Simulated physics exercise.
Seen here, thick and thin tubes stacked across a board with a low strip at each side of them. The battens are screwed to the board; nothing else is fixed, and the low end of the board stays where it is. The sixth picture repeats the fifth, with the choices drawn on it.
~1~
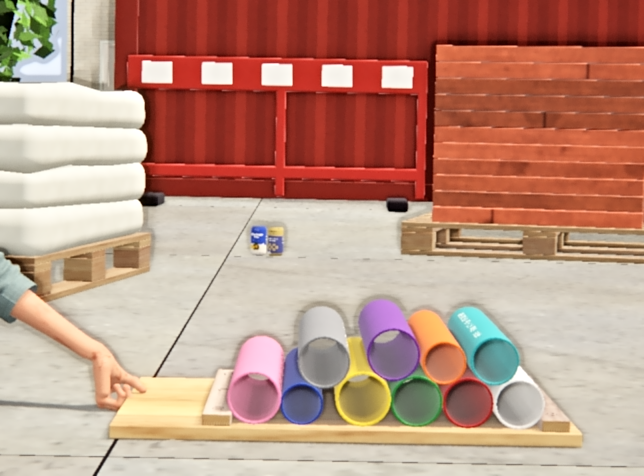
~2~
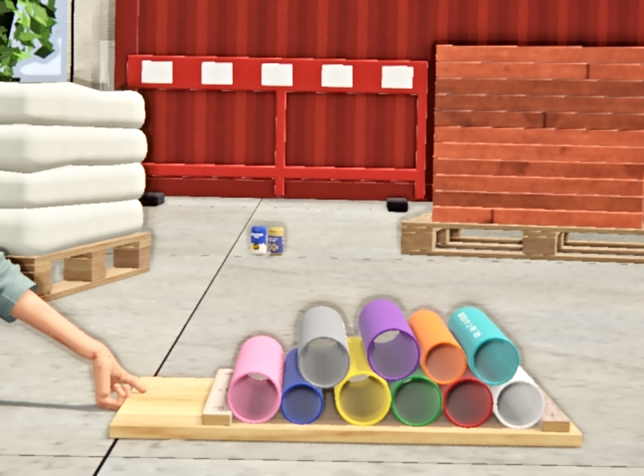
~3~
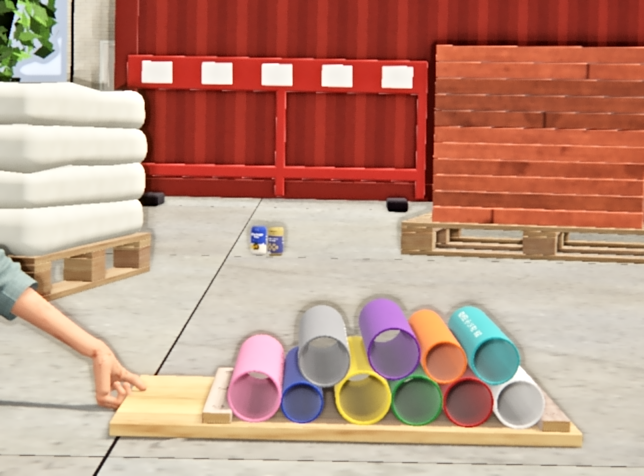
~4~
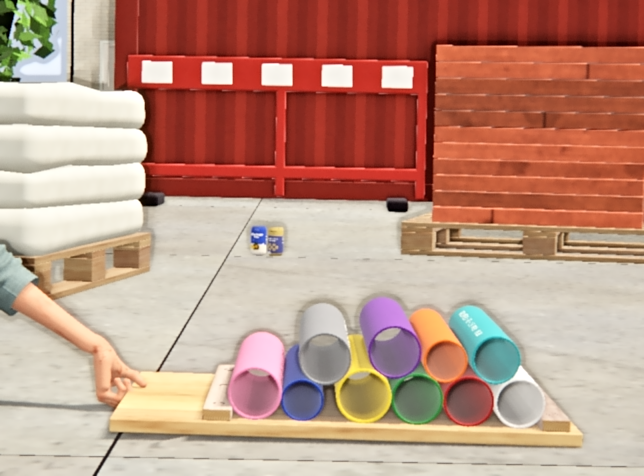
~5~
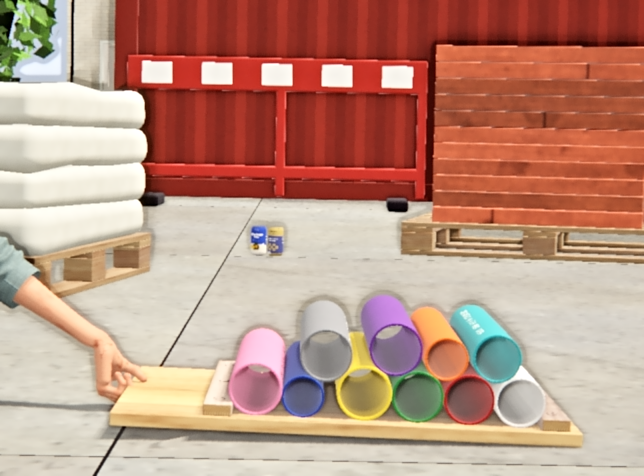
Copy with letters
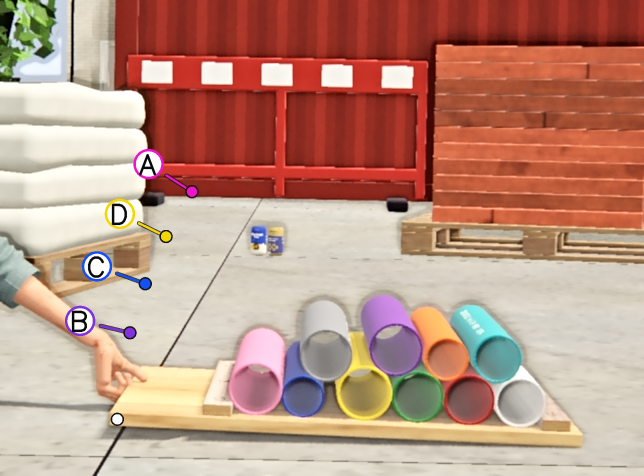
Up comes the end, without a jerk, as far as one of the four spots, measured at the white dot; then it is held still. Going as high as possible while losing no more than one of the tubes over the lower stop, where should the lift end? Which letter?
Stop at D.
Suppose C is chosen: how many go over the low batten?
With C, none.
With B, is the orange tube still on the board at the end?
Yes, with B.
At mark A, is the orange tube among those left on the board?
No, with A.
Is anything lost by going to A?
At A: Yes.
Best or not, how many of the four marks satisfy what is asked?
Three of them.
On the marked copy, A at (192, 192); B at (130, 333); C at (146, 284); D at (166, 236); the white dot at (118, 419).
With D. Early on, board at 16°.
Further on, board at 25°.
At the end, board at 25°, none over the low batten.
As for the rest, A eight over the low batten; B none over the low batten; C none over the low batten.
